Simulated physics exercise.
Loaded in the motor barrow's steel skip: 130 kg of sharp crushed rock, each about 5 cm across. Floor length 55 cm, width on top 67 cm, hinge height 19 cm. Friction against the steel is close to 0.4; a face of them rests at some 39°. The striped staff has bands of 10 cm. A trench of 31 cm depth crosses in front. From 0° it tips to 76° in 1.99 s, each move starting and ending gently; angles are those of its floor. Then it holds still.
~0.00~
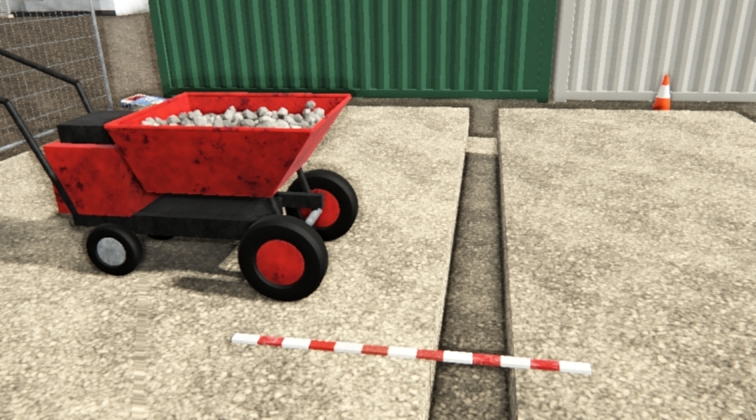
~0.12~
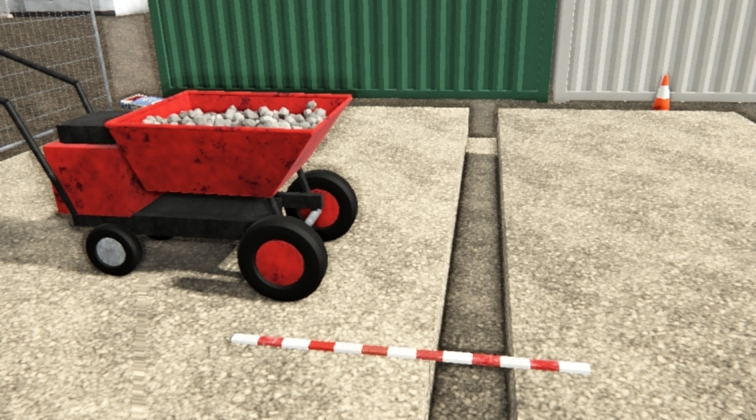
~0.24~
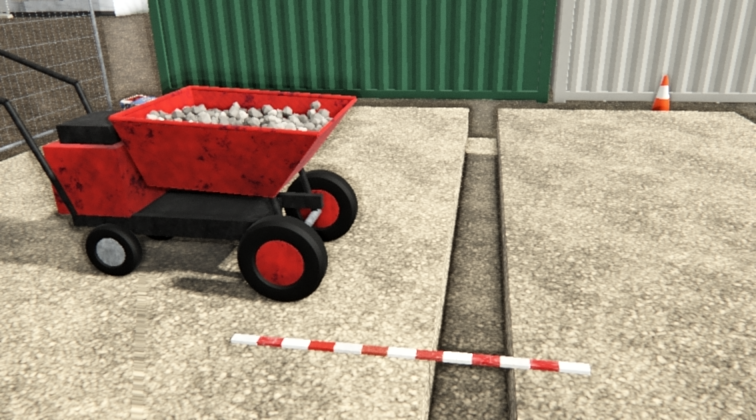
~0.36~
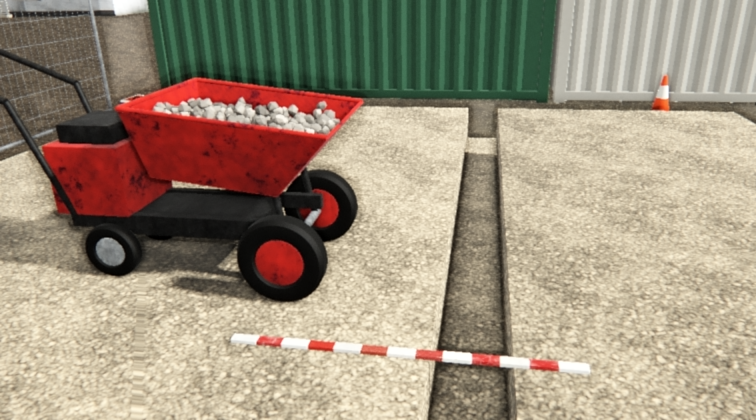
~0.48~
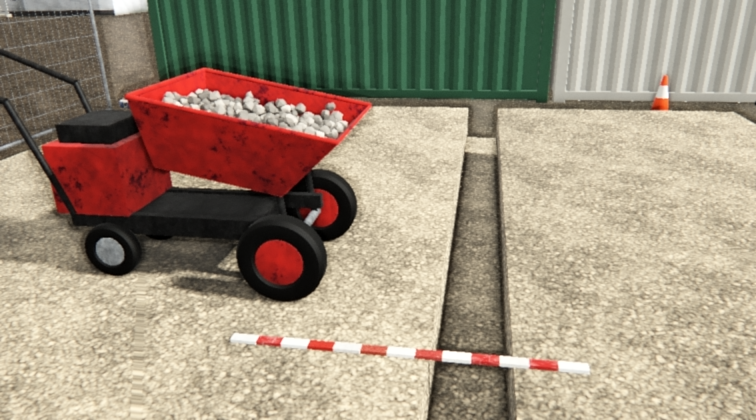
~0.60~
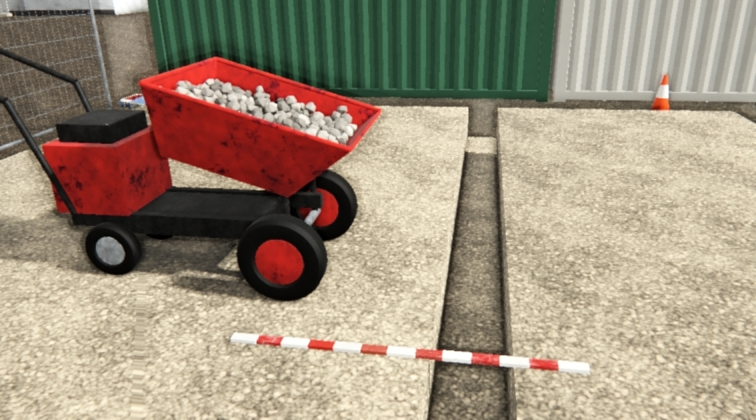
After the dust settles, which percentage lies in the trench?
Roughly 96 per cent ends in the trench.
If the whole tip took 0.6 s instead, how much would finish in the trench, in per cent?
In that case some 80 per cent.
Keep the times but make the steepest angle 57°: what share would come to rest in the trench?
In that case some 15 per cent.
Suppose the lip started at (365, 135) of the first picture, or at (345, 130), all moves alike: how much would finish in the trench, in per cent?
Near 70 per cent from the first place, 90 from the second.
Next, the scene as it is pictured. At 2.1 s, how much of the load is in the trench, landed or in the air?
Some 35 per cent.
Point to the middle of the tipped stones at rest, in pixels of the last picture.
Their middle is at about (470, 311).
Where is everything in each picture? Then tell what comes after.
In the first frame, the skip is at 0°, its lip at (311, 131); the top of the load is at (227, 116).
In the second frame, the skip is at 1°, its lip at (312, 132); the top of the load is at (228, 116); the stones move at 0.1 m/s on average.
In the third frame, the skip is at 3°, its lip at (318, 135); the top of the load is at (216, 114); the stones move at 0.2 m/s on average.
In the fourth frame, the skip is at 7°, its lip at (326, 138); the top of the load is at (205, 107); the stones move at 0.3 m/s on average.
The fifth frame shows lip at (337, 143), floor tilted 11°, highest stones at (204, 98); the stones move at 0.4 m/s on average.
In the sixth frame, the skip is at 17°, its lip at (350, 150); the top of the load is at (215, 87); the stones move at 0.4 m/s on average.
After 1.5 s the floor is at 64°; 100 % in the skip; the foremost stones are at (420, 217).
After 2.1 s the floor is at 76°; 65 % in the skip, 1 % short of the trench, 34 % in the trench; the foremost stones are at (504, 326).
After 2.4 s the floor is at 76°; 34 % in the skip, 1 % short of the trench, 65 % in the trench; the foremost stones are at (516, 309).
After 4.4 s the floor is at 76°; 0 % in the skip, 4 % short of the trench, 96 % in the trench; the foremost stones are at (517, 315).
